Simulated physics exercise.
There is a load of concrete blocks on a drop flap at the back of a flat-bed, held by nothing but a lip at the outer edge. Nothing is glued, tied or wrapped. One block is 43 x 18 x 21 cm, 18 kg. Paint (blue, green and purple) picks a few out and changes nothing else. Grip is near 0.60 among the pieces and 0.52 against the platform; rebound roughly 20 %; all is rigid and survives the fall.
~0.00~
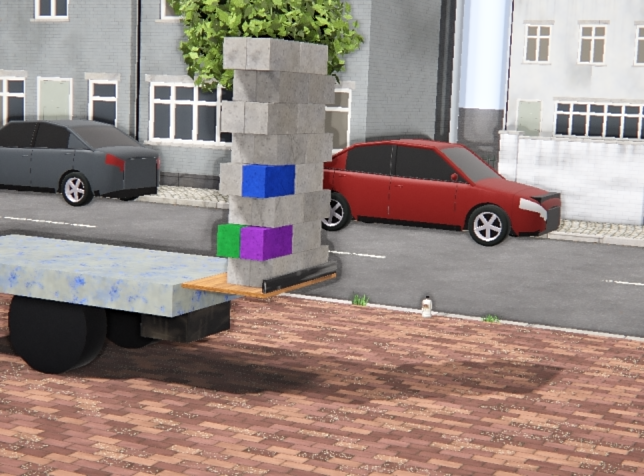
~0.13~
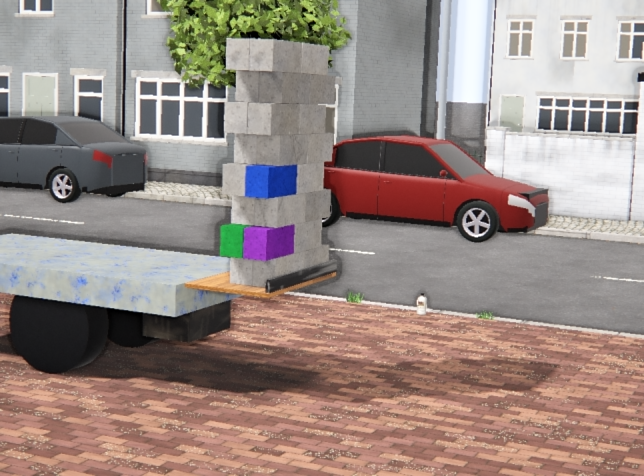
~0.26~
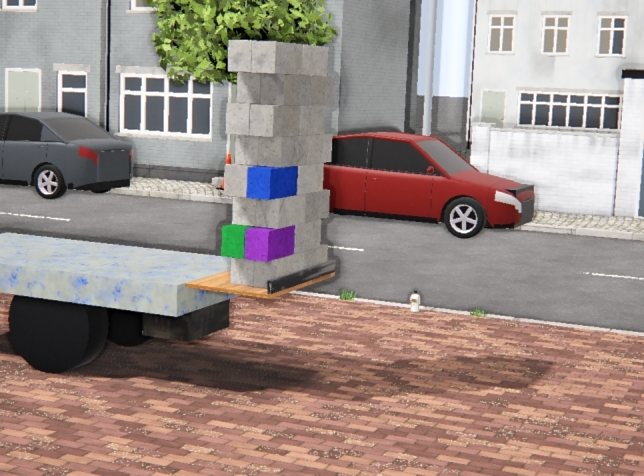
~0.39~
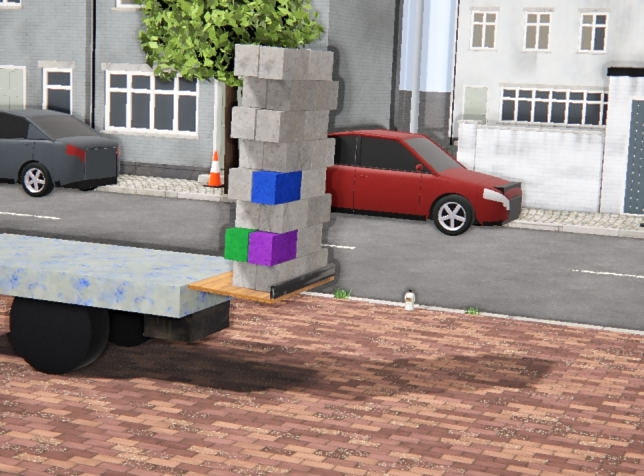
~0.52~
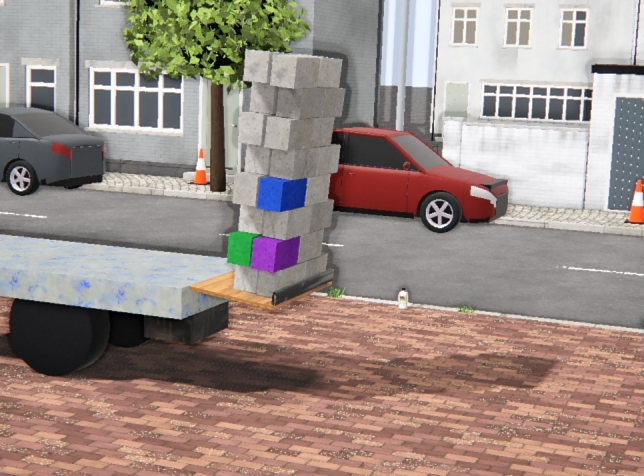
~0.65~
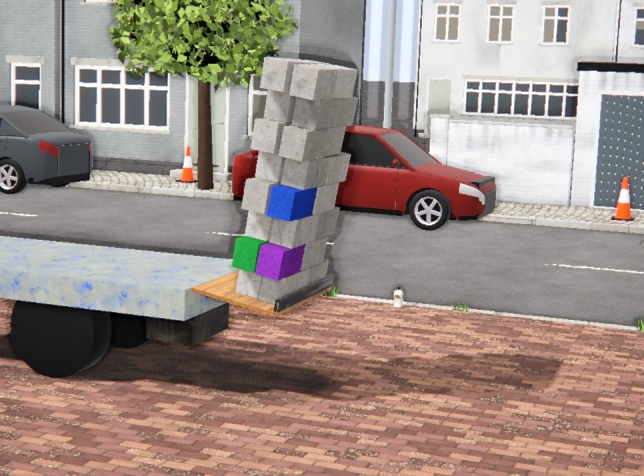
The footage shows a stack of grey blocks, with one green, one purple and one blue, standing on a wooden flap behind a flat-bed; the flap then slopes downward and the stack leans increasingly to the right.
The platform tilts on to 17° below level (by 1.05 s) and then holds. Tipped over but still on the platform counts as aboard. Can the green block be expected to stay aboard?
The green block is still on top.
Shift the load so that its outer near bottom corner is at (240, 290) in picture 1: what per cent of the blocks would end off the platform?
In that case 80 per cent.
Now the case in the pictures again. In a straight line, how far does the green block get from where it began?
About 30 cm.
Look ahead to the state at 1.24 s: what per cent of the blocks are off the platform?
At that moment 75 per cent.
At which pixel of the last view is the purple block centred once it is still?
At about (317, 391).
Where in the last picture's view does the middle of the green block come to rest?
Near (283, 271).
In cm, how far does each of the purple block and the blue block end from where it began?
Purple 110, blue 170.
Around 0.88 s, slope 15°; 2 of the 32 blocks off the platform; green block tipped 5°; blue block tipped 6°.
Around 1.24 s, slope 17°; 24 of the 32 blocks off the platform; green block tipped 47°; blue block tipped 45°, 12 cm lower.
Around 1.70 s, slope 17°; 26 of the 32 blocks off the platform; green block on its side; purple block on its side.
Finally (2.6 s), slope 17°; 26 of the 32 blocks off the platform; green block on its side; blue block on its side; purple block on its side. Seen by the last camera, middles, green block near (283, 271), blue block near (394, 404).
